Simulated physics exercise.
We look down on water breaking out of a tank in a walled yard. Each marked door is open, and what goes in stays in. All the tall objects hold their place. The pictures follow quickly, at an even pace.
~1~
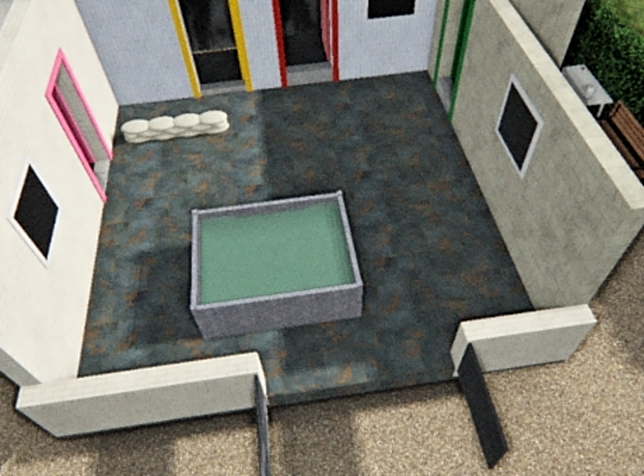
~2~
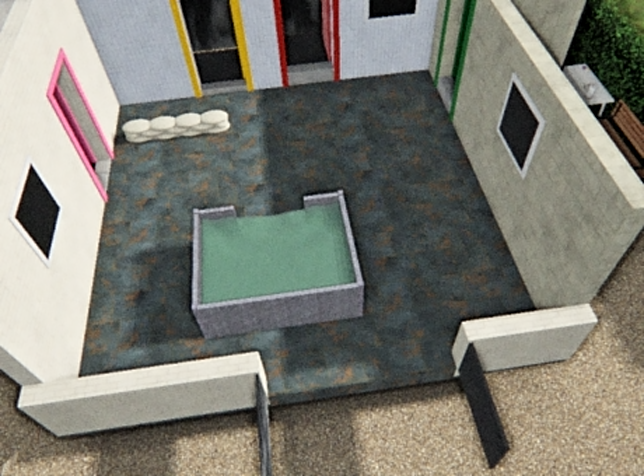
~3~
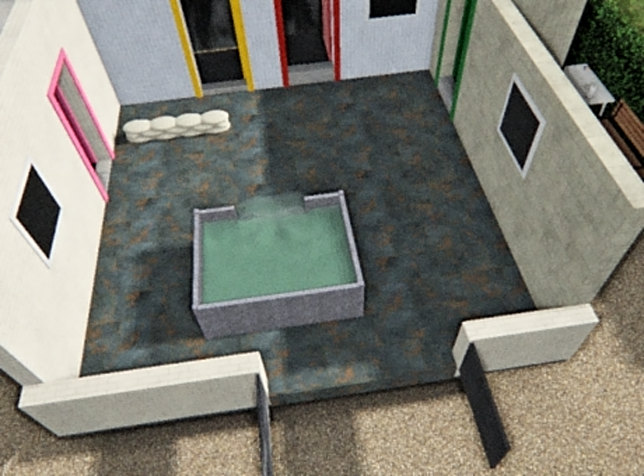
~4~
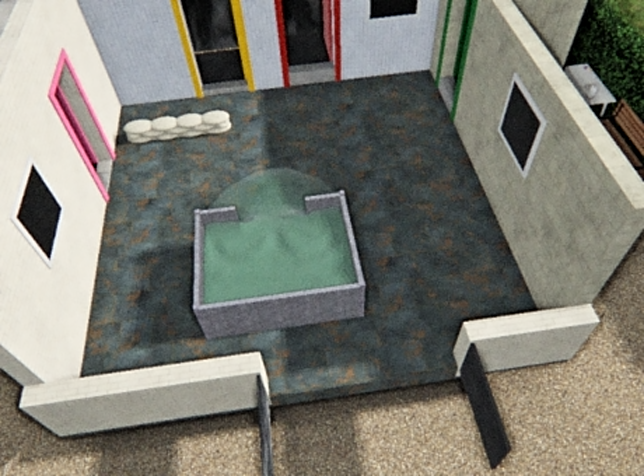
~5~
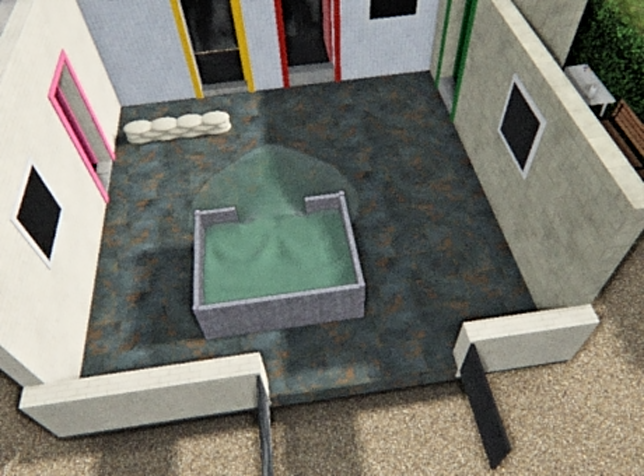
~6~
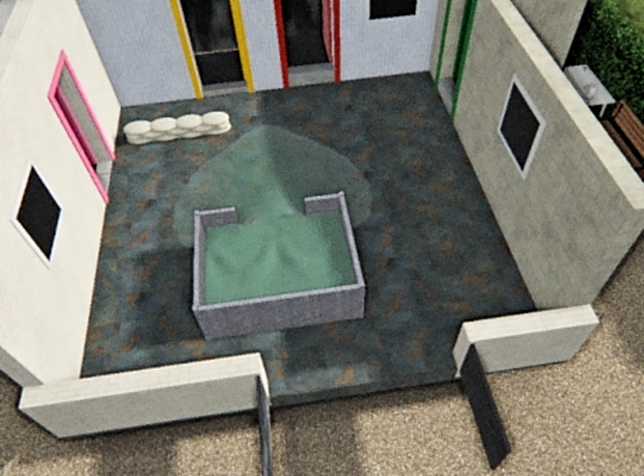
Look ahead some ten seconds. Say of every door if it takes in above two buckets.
The yellow door takes more than that; the green door stays under that; the pink door takes more than that; the red door stays under that.
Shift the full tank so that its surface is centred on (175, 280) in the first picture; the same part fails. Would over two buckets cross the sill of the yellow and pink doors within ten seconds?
One by one: Yellow is under, pink goes over.
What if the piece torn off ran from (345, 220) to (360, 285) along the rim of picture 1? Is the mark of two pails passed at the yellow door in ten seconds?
One by one: The yellow door holds.
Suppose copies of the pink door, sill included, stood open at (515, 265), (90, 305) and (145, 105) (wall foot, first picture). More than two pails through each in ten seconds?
In turn: Holds, lets less in, takes more.
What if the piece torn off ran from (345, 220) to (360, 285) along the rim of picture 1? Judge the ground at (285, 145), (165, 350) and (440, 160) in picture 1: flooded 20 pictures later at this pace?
In turn: Not flooded, dry, flooded.
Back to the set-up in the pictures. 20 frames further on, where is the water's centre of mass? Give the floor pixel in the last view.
Near (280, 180).
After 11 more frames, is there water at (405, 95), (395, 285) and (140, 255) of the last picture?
One after the other: Flooded, clear, free of water.
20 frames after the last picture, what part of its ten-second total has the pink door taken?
Close to 40 %.
A moment on, water covers 30 % of the floor; the yellow door under two buckets in, the green door not reached, the pink door not reached, the red door wet at the sill, nothing in.
Next, water covers 45 % of the floor; the yellow door over two buckets in, the green door not reached, the pink door under two buckets in, the red door wet at the sill, nothing in.
Then, water covers 50 % of the floor; the yellow door over two buckets in, the green door wet at the sill, nothing in, the pink door over two buckets in, the red door wet at the sill, nothing in.
Later, water covers 80 % of the floor; the yellow door far over two buckets in, the green door wet at the sill, nothing in, the pink door far over two buckets in, the red door wet at the sill, nothing in.
In the end, water covers 95 % of the floor; the yellow door far over two buckets in, the green door wet at the sill, nothing in, the pink door far over two buckets in, the red door wet at the sill, nothing in.
